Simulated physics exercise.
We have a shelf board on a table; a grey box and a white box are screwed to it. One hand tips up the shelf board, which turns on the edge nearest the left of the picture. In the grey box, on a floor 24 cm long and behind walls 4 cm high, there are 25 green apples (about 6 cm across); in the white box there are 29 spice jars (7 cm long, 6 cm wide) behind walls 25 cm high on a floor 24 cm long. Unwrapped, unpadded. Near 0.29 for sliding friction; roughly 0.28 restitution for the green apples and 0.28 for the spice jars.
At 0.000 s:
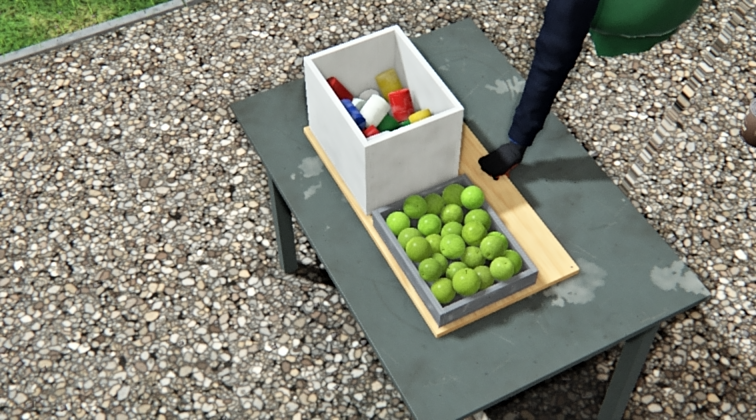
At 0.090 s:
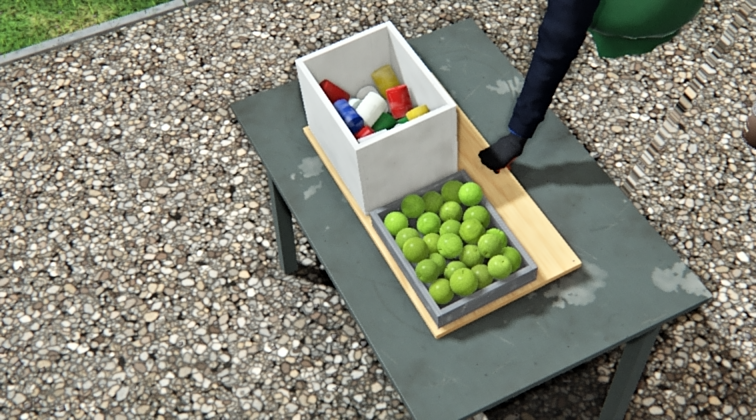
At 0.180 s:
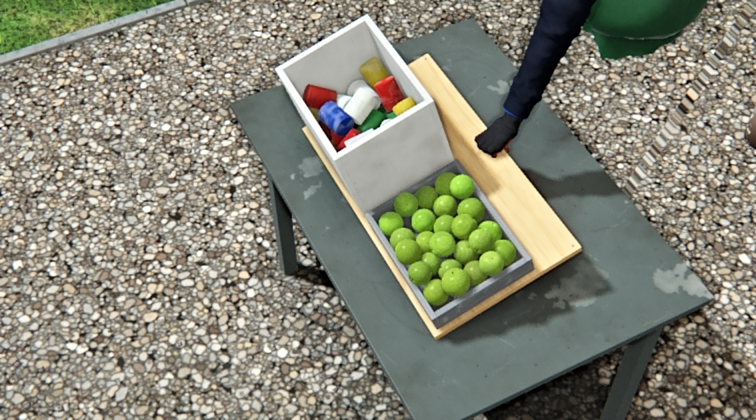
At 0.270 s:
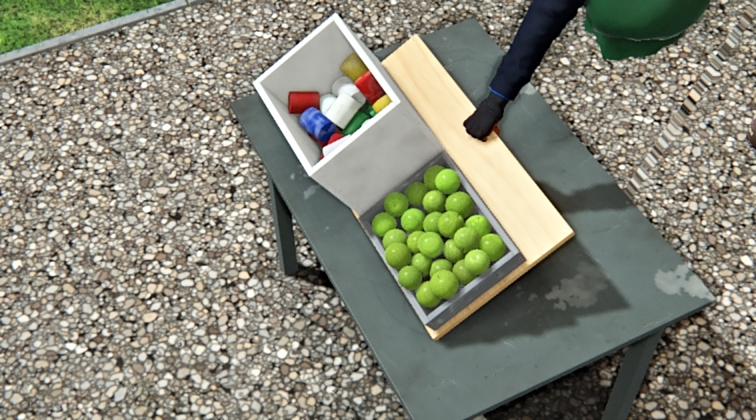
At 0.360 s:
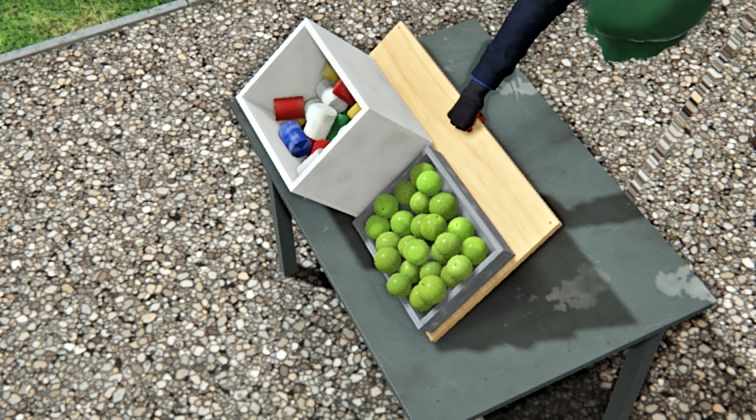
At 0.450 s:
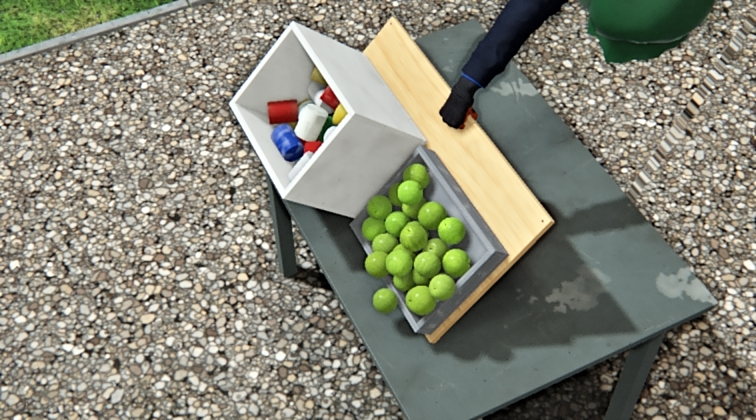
The clip shows a gloved hand tilting up a wooden board on a table, leaning its white box of colourful containers and grey box of green balls steeply leftward, until one ball leaves the grey box at its lower edge.
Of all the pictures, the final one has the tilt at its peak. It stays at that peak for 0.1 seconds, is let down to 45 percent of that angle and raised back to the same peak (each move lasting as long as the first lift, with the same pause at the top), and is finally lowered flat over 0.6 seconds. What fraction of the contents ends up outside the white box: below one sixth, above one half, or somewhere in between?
Below one sixth.
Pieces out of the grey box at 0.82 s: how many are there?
Out so far from the grey box: Around 8.
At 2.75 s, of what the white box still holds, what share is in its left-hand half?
Close to 70 percent, I reckon.
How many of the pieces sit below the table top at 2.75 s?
About 8.
After 0.82 s, tilt 30°; grey box 16 in, 9 out and white box 29 in, 0 out.
After 1.28 s, tilt 38°; grey box 16 in, 9 out and white box 29 in, 0 out.
After 1.92 s, tilt 15°; grey box 16 in, 9 out and white box 29 in, 0 out.
Outcome (at 2.75 s), grey box 16 in, 9 out and white box 29 in, 0 out. Asked share, 0 of 29, 0 per cent.
